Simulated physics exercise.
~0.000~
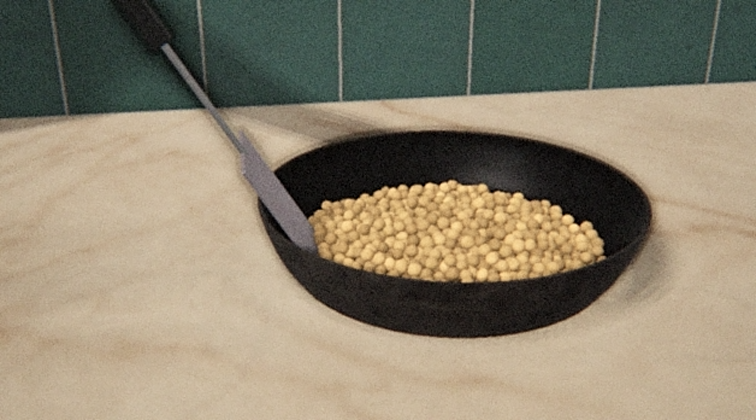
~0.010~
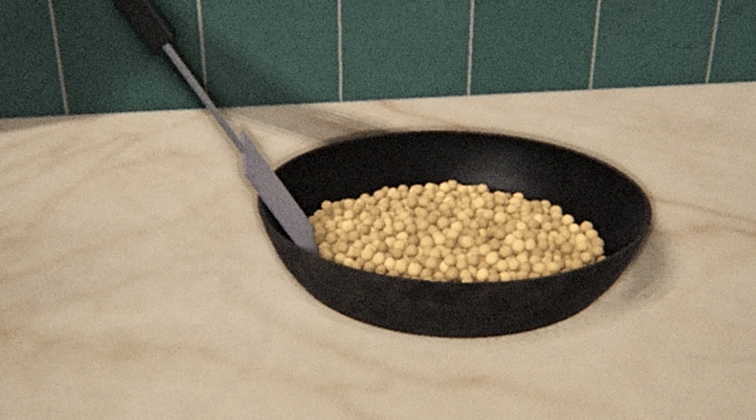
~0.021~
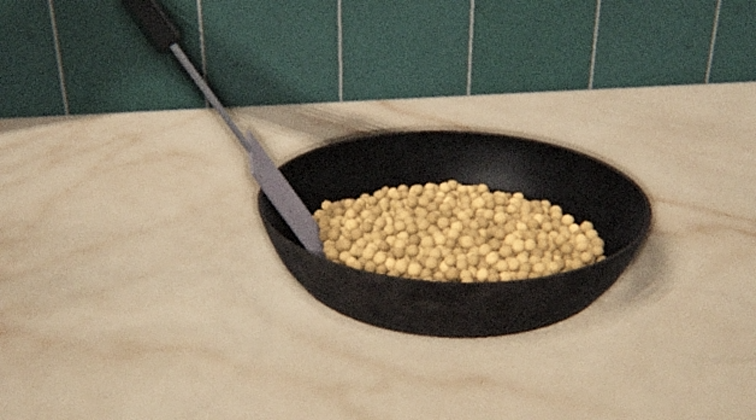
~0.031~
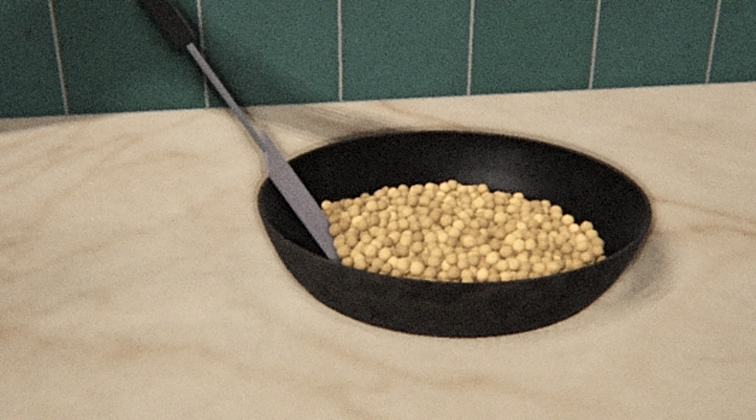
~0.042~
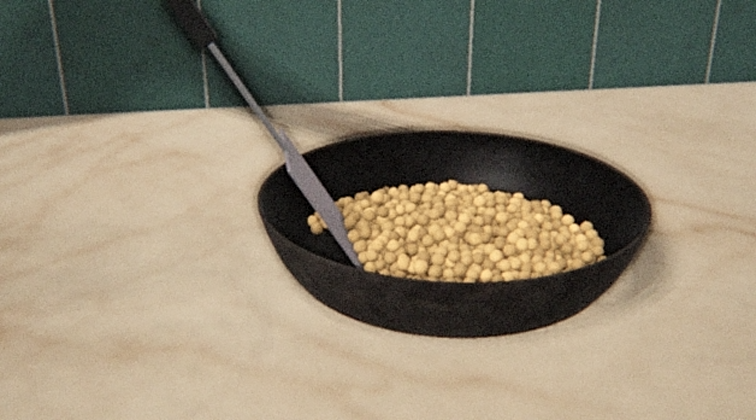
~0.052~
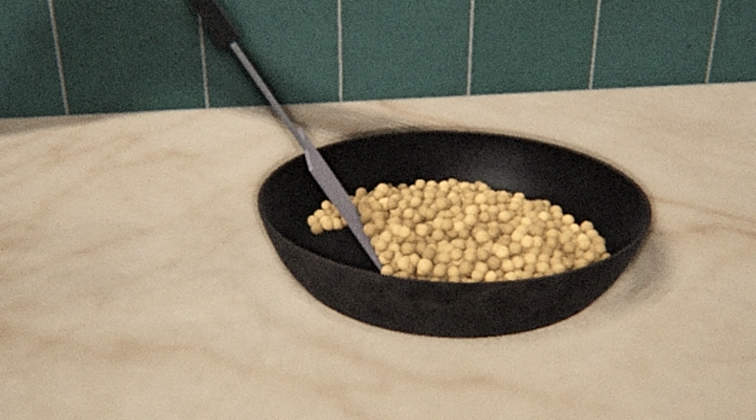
A grey turner with a black handle slid rightward through pale dried chickpeas in a black frying pan, pushing many together and leaving a few behind at the left, while the pan stayed still.
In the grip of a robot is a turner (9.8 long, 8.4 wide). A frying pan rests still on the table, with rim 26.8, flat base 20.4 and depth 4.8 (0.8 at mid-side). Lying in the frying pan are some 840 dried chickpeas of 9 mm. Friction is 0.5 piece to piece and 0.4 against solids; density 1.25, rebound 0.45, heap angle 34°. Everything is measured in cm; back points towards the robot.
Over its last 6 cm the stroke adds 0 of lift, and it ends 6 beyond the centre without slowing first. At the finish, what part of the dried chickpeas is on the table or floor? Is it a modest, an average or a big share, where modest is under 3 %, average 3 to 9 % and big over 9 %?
Average.
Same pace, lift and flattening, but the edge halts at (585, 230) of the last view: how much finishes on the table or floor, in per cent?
Estimate: Approx. 25 %.
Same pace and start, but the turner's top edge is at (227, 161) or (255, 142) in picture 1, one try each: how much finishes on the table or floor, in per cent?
About 5 and 5 per cent.
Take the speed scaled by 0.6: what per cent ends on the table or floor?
Roughly 0 per cent.
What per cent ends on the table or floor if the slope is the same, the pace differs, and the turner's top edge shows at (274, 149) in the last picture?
Near 0 in a hundred.
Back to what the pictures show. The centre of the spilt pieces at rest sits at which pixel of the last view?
At about (732, 216).
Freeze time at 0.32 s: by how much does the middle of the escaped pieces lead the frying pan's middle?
Roughly 18 cm.
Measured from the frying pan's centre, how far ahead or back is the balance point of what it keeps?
Roughly 5.0 cm ahead.
After 0.08 s, sloping 59°, highest piece 6 above the table; 838 in the frying pan.
After 0.10 s, sloping 59°, highest piece 7 above the table; 838 in the frying pan.
After 0.32 s, sloping 59°, highest piece 6 above the table; 799 in the frying pan, 26 on the table or floor, 13 on the blade or in flight.
After 1.37 s, sloping 59°, highest piece 5 above the table; 799 in the frying pan, 39 on the table or floor.
At rest, 799 in the frying pan, 39 on the table or floor. That is 5 % on the table or floor.
